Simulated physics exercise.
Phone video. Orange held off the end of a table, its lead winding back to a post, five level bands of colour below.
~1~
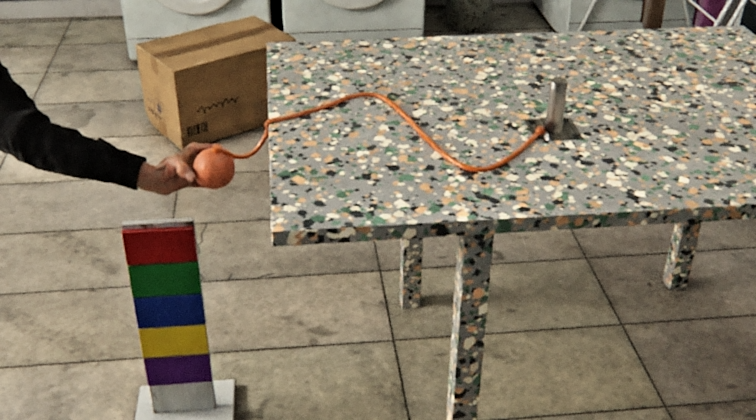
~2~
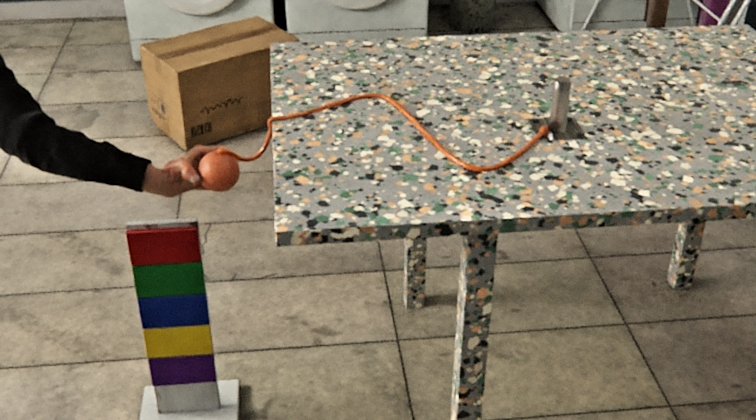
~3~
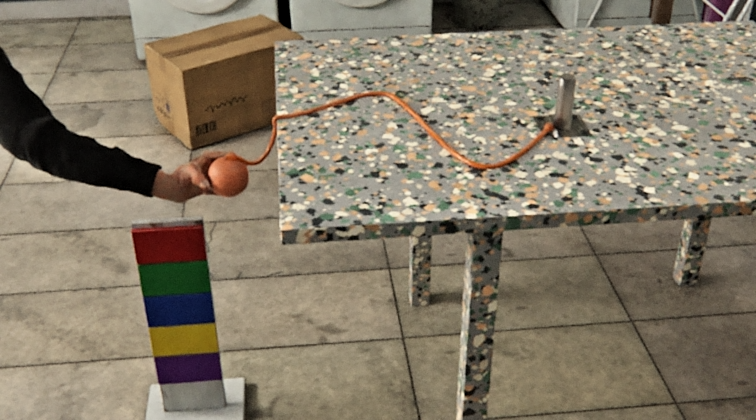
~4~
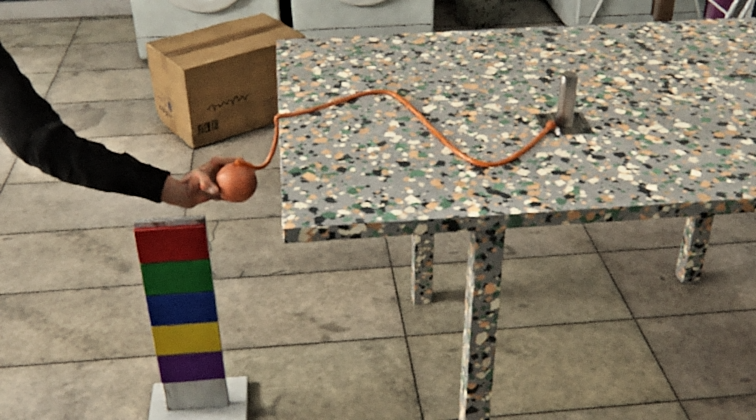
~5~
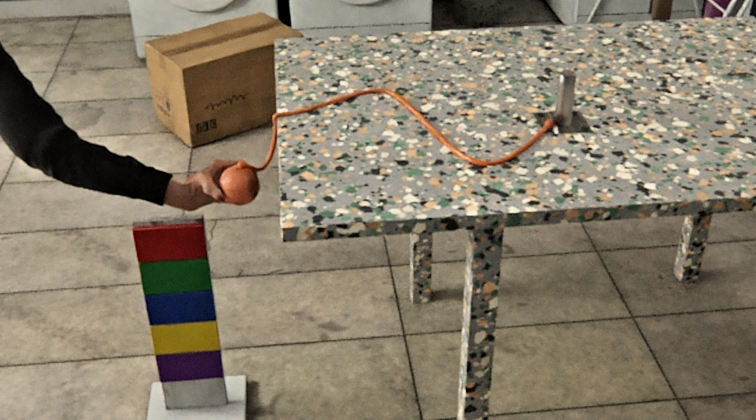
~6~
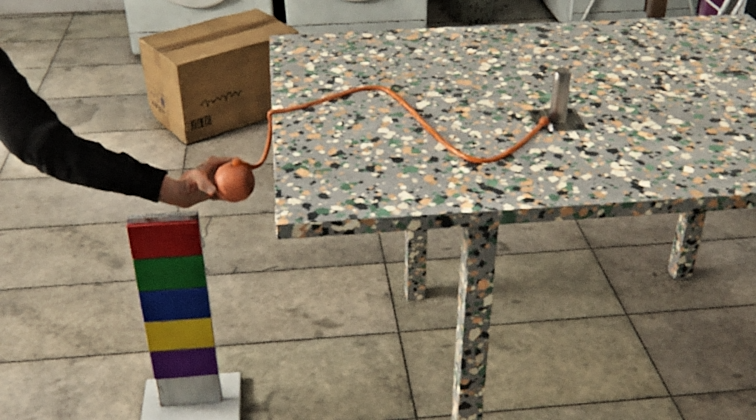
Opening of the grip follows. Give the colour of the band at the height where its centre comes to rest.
The band is yellow.
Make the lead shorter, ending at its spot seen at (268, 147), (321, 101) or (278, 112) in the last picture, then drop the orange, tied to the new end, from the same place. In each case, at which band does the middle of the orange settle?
One at a time, the answers are: Blue; red; green.
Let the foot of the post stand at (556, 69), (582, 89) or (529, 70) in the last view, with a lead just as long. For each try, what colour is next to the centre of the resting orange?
First try: Blue; second try: Blue; third try: Yellow.
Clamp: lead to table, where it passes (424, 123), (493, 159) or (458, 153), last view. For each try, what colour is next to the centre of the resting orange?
First try green, second blue, third blue.
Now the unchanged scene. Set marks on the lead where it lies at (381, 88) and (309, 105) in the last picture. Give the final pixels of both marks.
The first moves to (274, 161), the second to (282, 231).
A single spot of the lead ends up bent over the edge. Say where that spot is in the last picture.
The point at (396, 97).
Soon after, orange near (260, 323); level with yellow.
After that, orange near (313, 349); level with yellow.
And then, orange near (277, 337); level with yellow.
In the end, orange near (291, 343); level with yellow. Its middle rests at the yellow band.
